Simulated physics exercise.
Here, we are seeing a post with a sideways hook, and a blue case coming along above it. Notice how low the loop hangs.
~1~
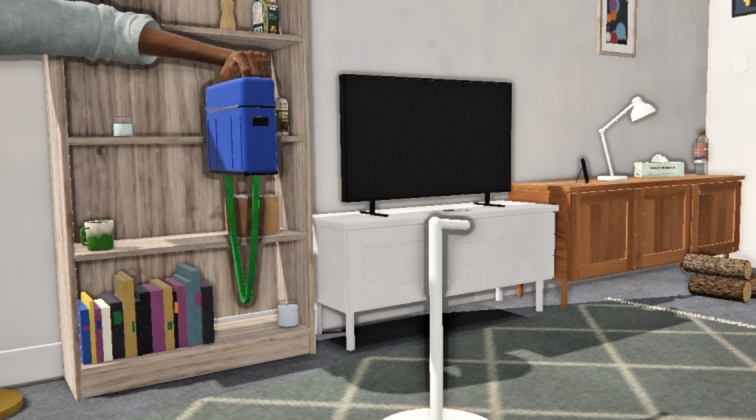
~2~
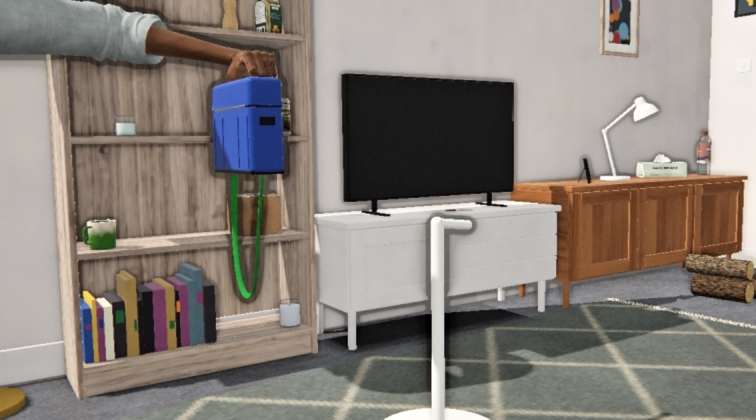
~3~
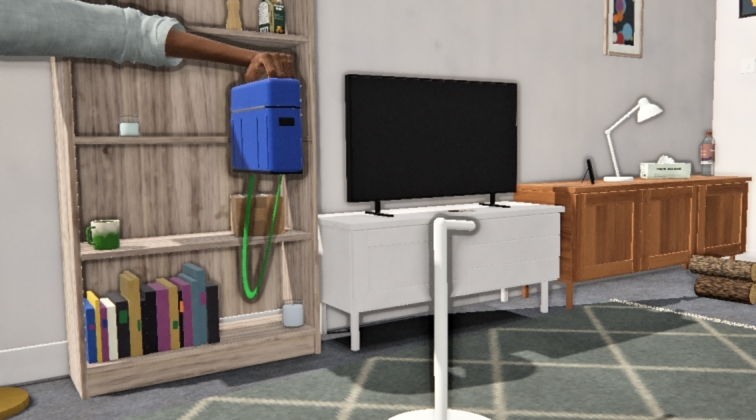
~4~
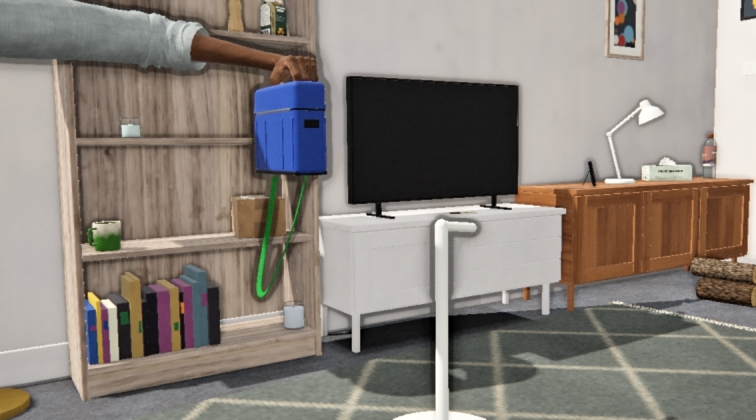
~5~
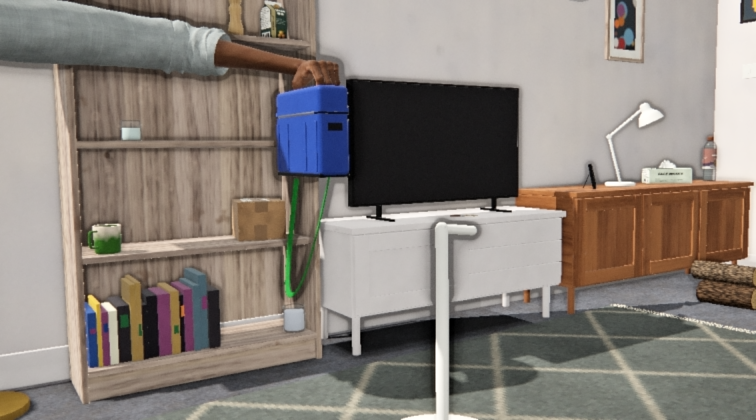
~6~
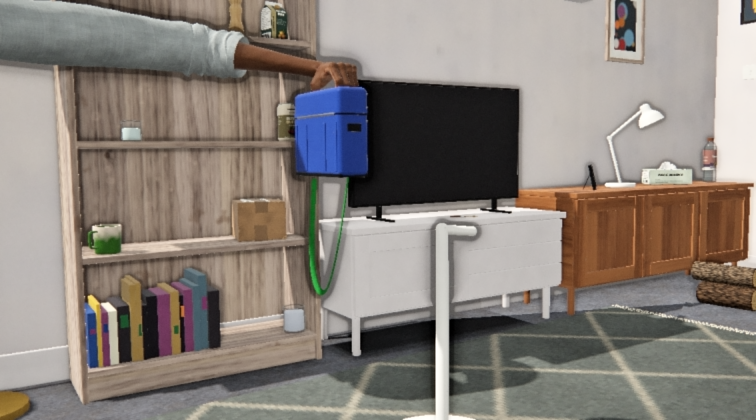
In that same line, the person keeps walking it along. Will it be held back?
I'm predicting a smooth pass at the post.
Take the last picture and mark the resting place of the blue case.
Its centre ends up at (540, 135).
Then, 0.50 s on from there, case nearing the post near (400, 134).
Then, 1.30 s on from there, case past the post near (496, 135).
Then, 1.72 s on from there, case past the post near (539, 135).
In the end, case past the post near (540, 135). The blue case goes by freely.
